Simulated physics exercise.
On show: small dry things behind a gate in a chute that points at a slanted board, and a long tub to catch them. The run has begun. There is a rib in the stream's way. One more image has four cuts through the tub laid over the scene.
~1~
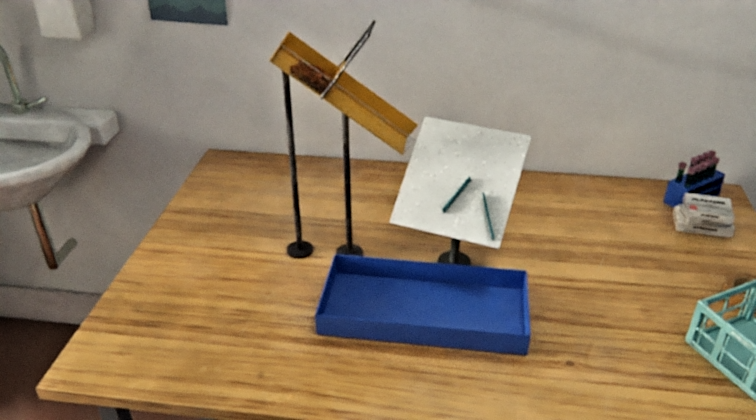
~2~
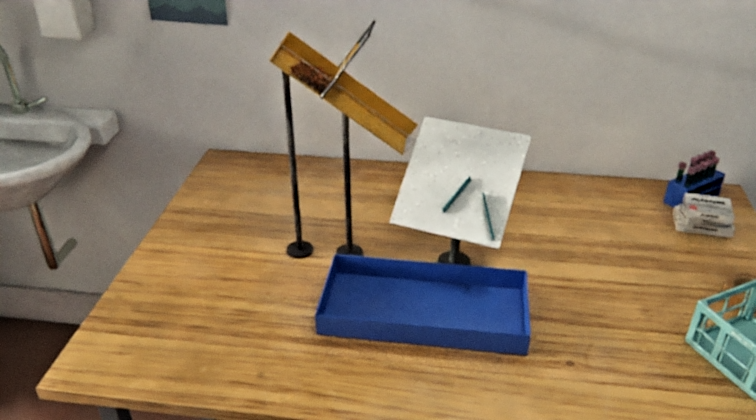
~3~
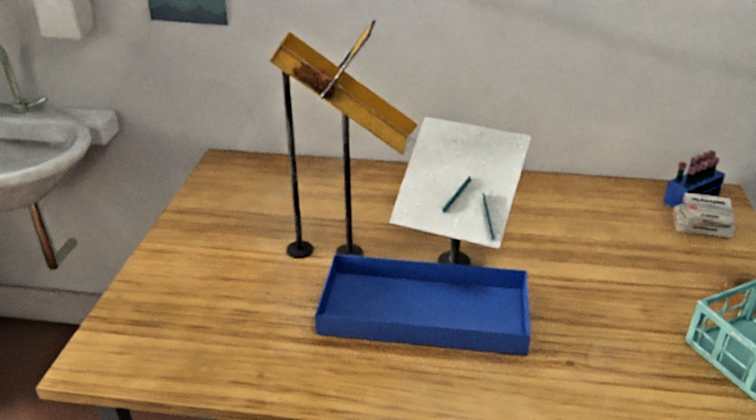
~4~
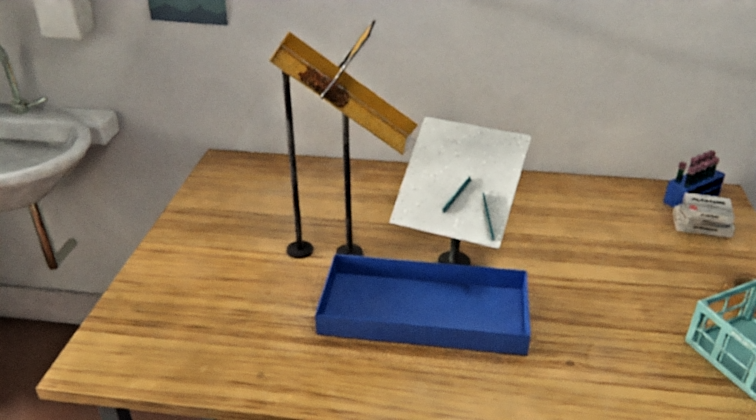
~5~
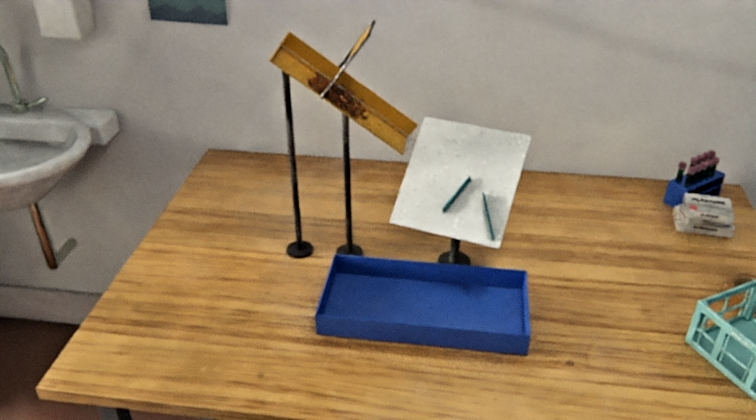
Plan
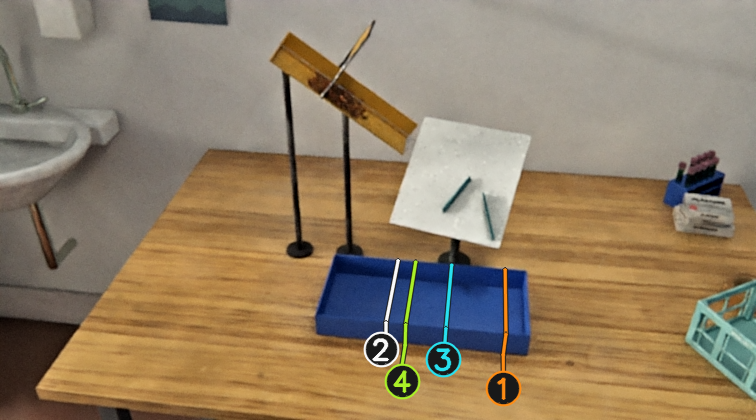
Small dark brown pieces slide down a sloping yellow-brown chute on two black stands, moving rightward past a thin upright gate and spreading along the channel toward its middle. The view looks down from a fixed camera on a wooden table beside a white sink. A tilted white board with two teal ribs, an empty blue tub, and a pale green open-sided object stay still.
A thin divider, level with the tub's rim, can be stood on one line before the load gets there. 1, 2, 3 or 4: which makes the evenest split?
4.
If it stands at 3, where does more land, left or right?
More lands on the left.
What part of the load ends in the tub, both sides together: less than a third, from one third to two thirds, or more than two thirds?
More than two thirds.
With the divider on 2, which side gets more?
More lands on the right.
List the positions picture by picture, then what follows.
The first frame shows load behind the gate at (316, 76), cereal balls; lip of the chute at (405, 147), sloping fairly steeply.
The second frame shows middle of the board at (460, 179), tilted fairly steeply; middle of its low edge at (443, 235); of its high edge at (477, 126).
The third frame shows front corners of the tub at (316, 315) and (530, 335), empty; front of the load at (333, 93).
The fourth frame shows middle of the load at (324, 86); its front at (346, 102), about a quarter of the way to the lip; rib from (483, 192) to (493, 237); rib from (470, 177) to (443, 210).
The fifth frame shows middle of the load at (338, 92); its front at (365, 117), about half of the way to the lip.
On the marked copy, line 1 crosses the front rim at (505, 333); line 2 crosses the front rim at (386, 321); line 3 crosses the front rim at (445, 327); line 4 crosses the front rim at (405, 323).
With 1, of what is caught, all on the left of the divider, none on the right.
With 2, of what is caught, a small part on the left of the divider, nearly all on the right.
With 3, of what is caught, most on the left of the divider, a small part on the right.
With 4, of what is caught, about half on the left of the divider, about half on the right.
